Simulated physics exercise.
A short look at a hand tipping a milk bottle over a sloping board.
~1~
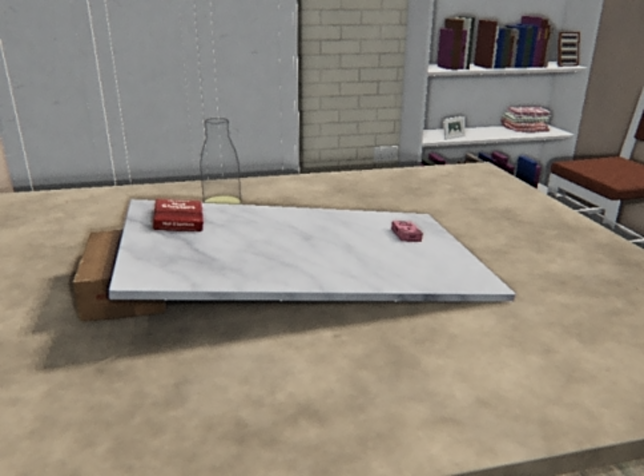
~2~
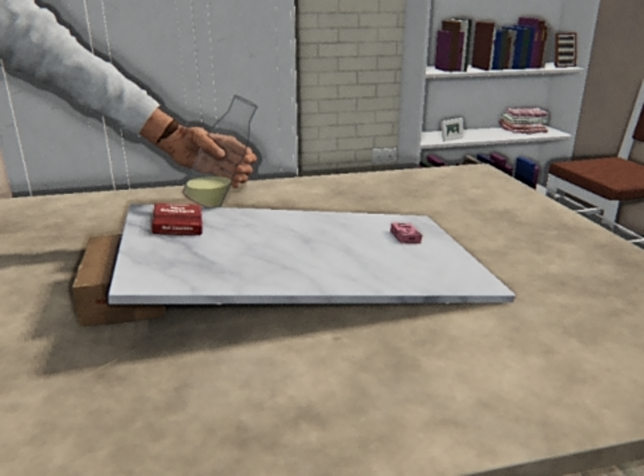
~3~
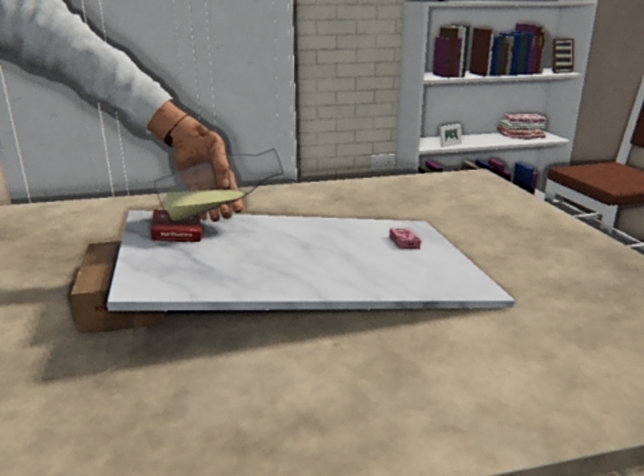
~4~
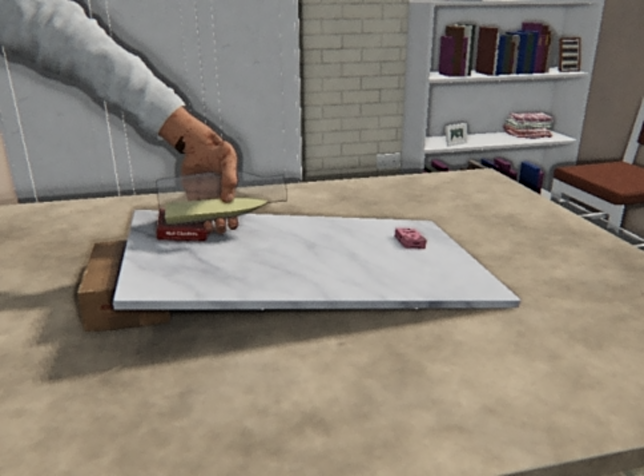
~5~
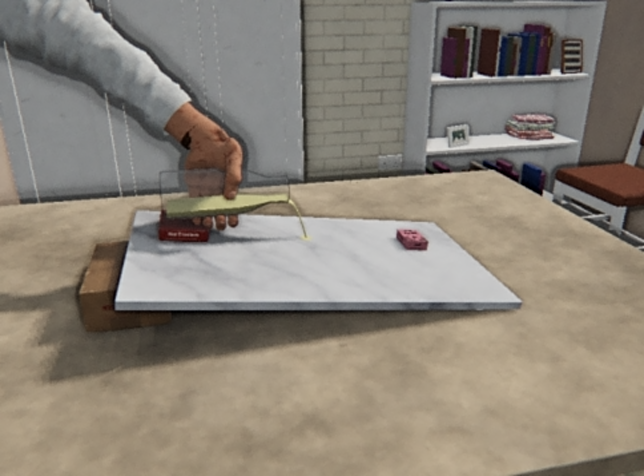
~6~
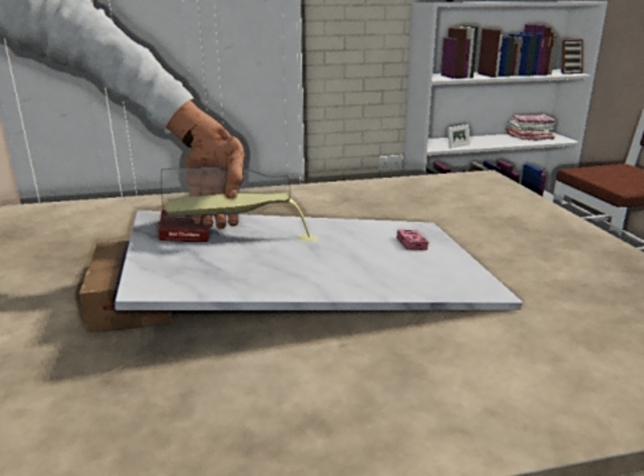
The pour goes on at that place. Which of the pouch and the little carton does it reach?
The pouch escapes and the little carton is reached.
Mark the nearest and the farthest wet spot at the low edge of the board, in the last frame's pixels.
From about (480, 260) to (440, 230).
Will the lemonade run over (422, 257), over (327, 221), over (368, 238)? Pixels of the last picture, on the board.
In turn: Wet, dry, reached.
Soon after, it runs down to the right; the pouch is dry; the little carton is wet.
Later, it runs down to the right and off the end; the pouch is dry; the little carton is wet.
In the end, it runs down to the right and off the end; the pouch is dry; the little carton is wet.
